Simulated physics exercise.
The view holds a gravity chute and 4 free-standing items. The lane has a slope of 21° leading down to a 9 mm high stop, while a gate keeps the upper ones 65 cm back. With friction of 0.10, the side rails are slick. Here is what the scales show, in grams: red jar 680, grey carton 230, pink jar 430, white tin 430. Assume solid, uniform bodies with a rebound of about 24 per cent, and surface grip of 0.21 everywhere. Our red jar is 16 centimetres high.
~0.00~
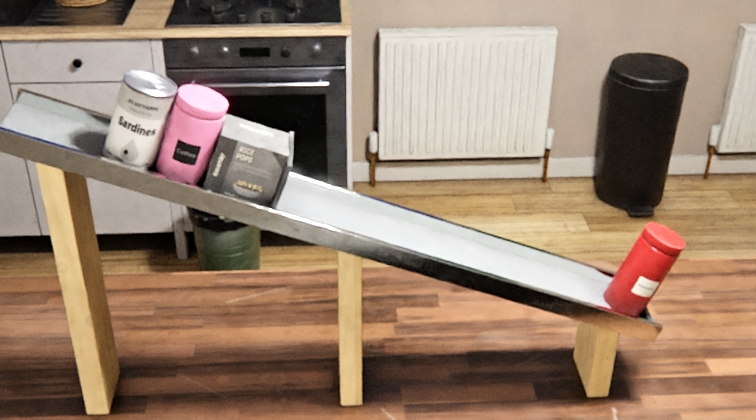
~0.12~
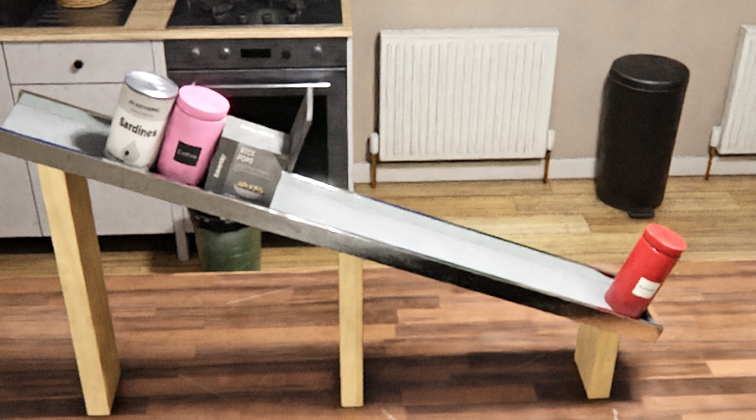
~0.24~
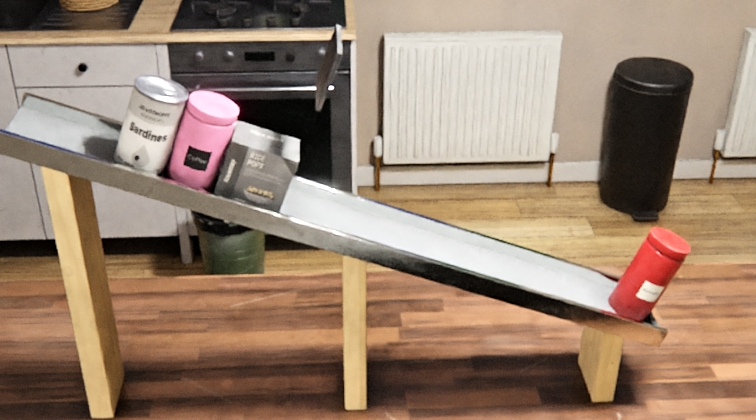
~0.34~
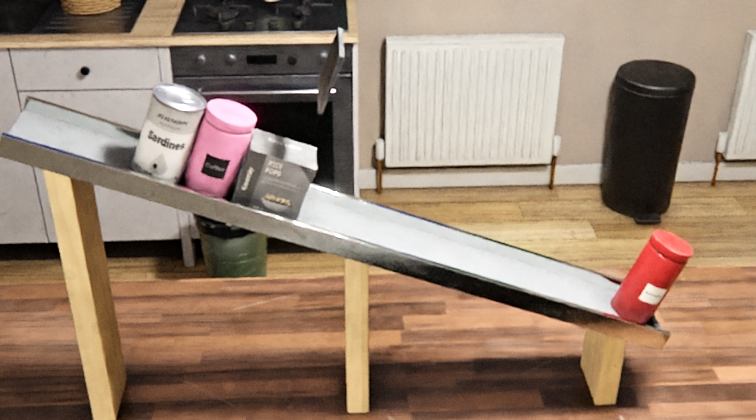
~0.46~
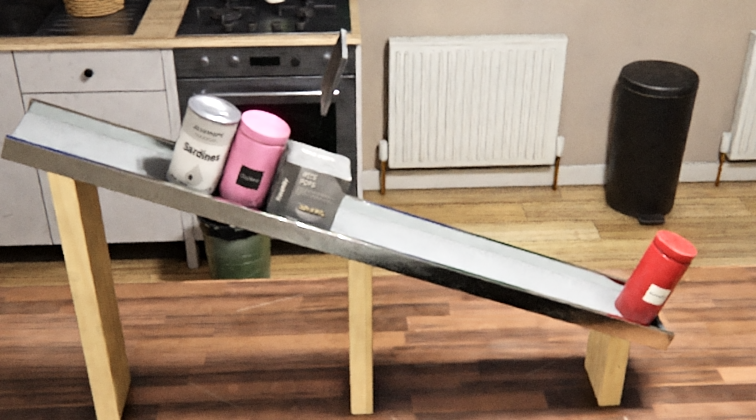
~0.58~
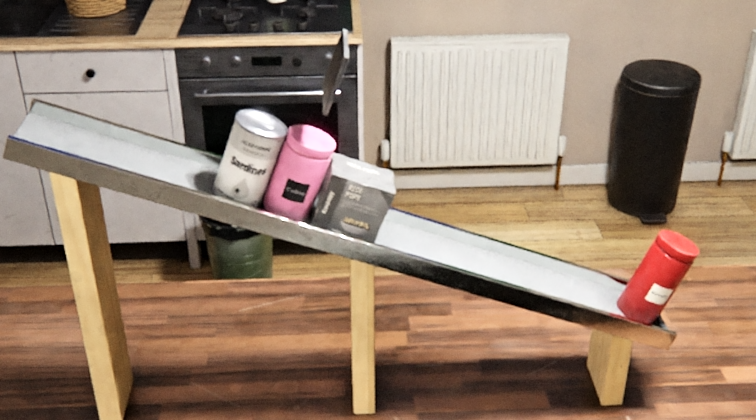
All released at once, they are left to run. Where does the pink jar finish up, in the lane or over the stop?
The pink jar finishes up in the lane.
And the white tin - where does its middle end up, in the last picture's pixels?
It comes to rest somewhere around (526, 244).
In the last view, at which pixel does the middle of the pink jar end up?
Around (578, 279).
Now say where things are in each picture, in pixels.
The first frame shows gate shut; pink jar (191, 135); red jar (643, 271).
The second frame shows white tin (141, 121); red jar (644, 272).
The third frame shows leader 72 cm from the stop; grey carton (257, 168); white tin (151, 126).
The fourth frame shows leader 69 cm from the stop; grey carton (275, 176); red jar (651, 278).
The fifth frame shows leader 64 cm from the stop; grey carton (308, 186); white tin (203, 146).
The sixth frame shows leader 56 cm from the stop; pink jar (299, 173); grey carton (353, 199).
By 0.78 s, leader 38 cm from the stop; pink jar near (397, 203).
By 0.88 s, leader 27 cm from the stop; pink jar near (456, 221).
By 1.08 s, leader 7 cm from the stop; pink jar rocked 15° off its seat near (558, 248); white tin rocked 15° off its seat; grey carton rocked 13° off its seat.
By 1.38 s, leader 2 cm from the stop; red jar now over the stop; pink jar rocked 58° off its seat near (568, 257).
When it is over (2.0 s), over the stop, red jar; lying over in the lane, pink jar; the other 2 in the lane. In the last view, pink jar near (578, 279).
